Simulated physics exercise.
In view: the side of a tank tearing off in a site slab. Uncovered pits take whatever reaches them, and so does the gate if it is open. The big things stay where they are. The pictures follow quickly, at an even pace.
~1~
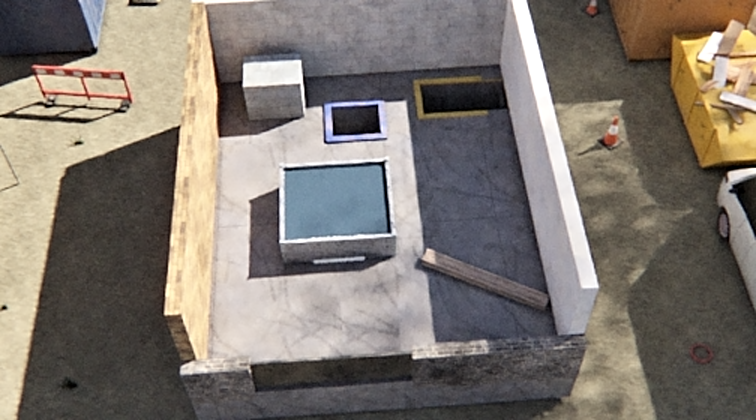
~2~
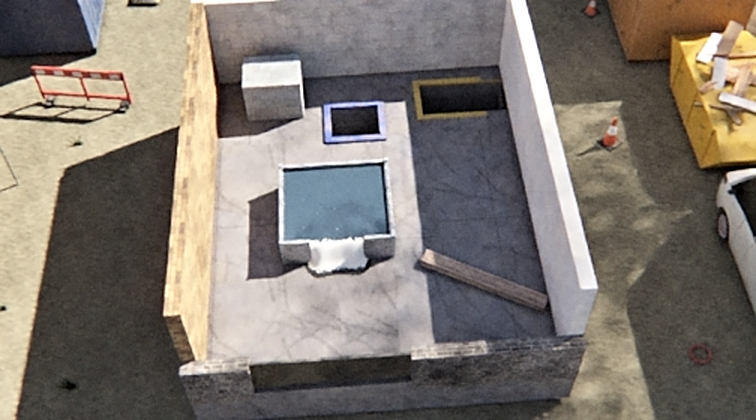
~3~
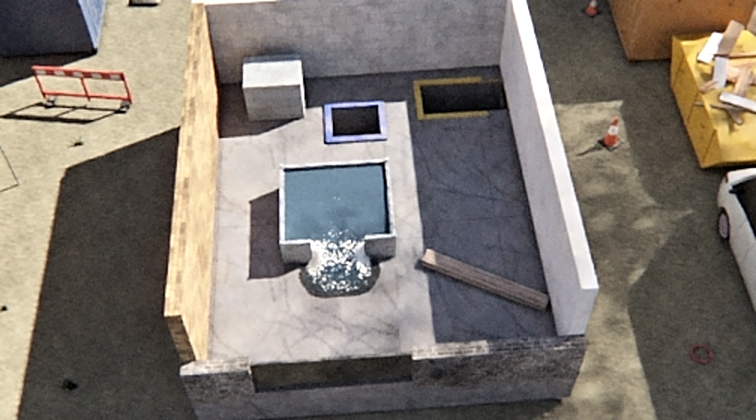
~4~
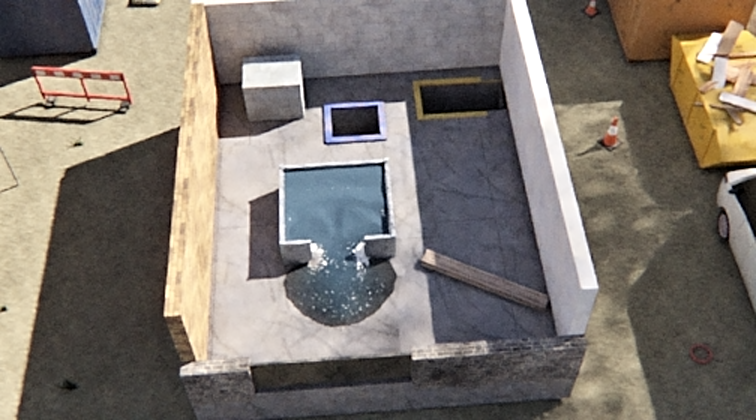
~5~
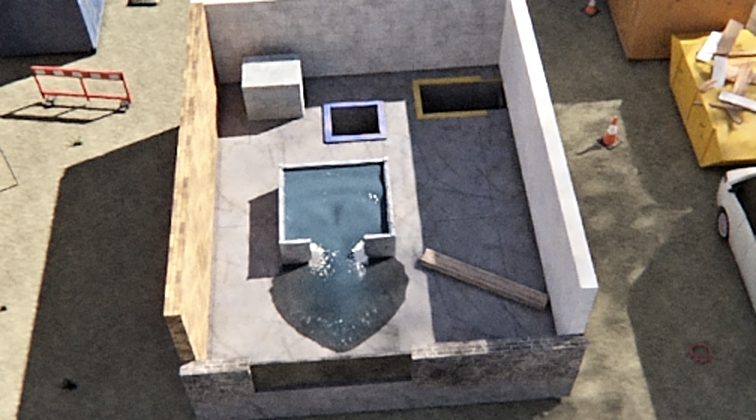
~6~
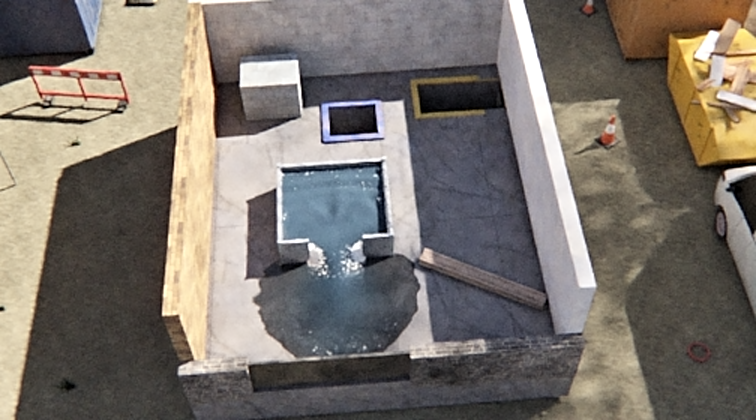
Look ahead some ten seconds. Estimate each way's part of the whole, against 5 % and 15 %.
The gate takes not even 5 %; the yellow pit takes not even 5 %; the blue pit takes not even 5 %.
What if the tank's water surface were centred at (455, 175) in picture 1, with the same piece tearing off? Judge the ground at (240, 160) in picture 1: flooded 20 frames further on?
Answer: Dry.
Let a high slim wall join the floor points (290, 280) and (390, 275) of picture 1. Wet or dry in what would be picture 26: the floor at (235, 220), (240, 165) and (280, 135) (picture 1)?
One after the other: Under water, wet, no water.
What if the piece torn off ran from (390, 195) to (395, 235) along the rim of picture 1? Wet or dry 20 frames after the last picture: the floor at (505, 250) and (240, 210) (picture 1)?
As listed: Awash, no water.
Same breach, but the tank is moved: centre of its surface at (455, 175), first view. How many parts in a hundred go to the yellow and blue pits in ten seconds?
Per cent: Yellow 12, blue 0.
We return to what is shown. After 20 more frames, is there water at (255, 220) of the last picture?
Verdict: Covered.
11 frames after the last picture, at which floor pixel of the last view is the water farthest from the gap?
Roughly at (551, 356).
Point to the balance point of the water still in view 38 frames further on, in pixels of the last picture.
At about (339, 273).
A moment on, water covers 20 % of the floor; the gate 0 %, the yellow pit 0 %, the blue pit 0 %.
Next, water covers 25 % of the floor; the gate 0 %, the yellow pit 0 %, the blue pit 0 %.
Then, water covers 35 % of the floor; the gate 0 %, the yellow pit 0 %, the blue pit 0 %.
Later, water covers 55 % of the floor; the gate 0 %, the yellow pit 0 %, the blue pit 0 %.
In the end, water covers 70 % of the floor; the gate 0 %, the yellow pit 0 %, the blue pit 0 %.
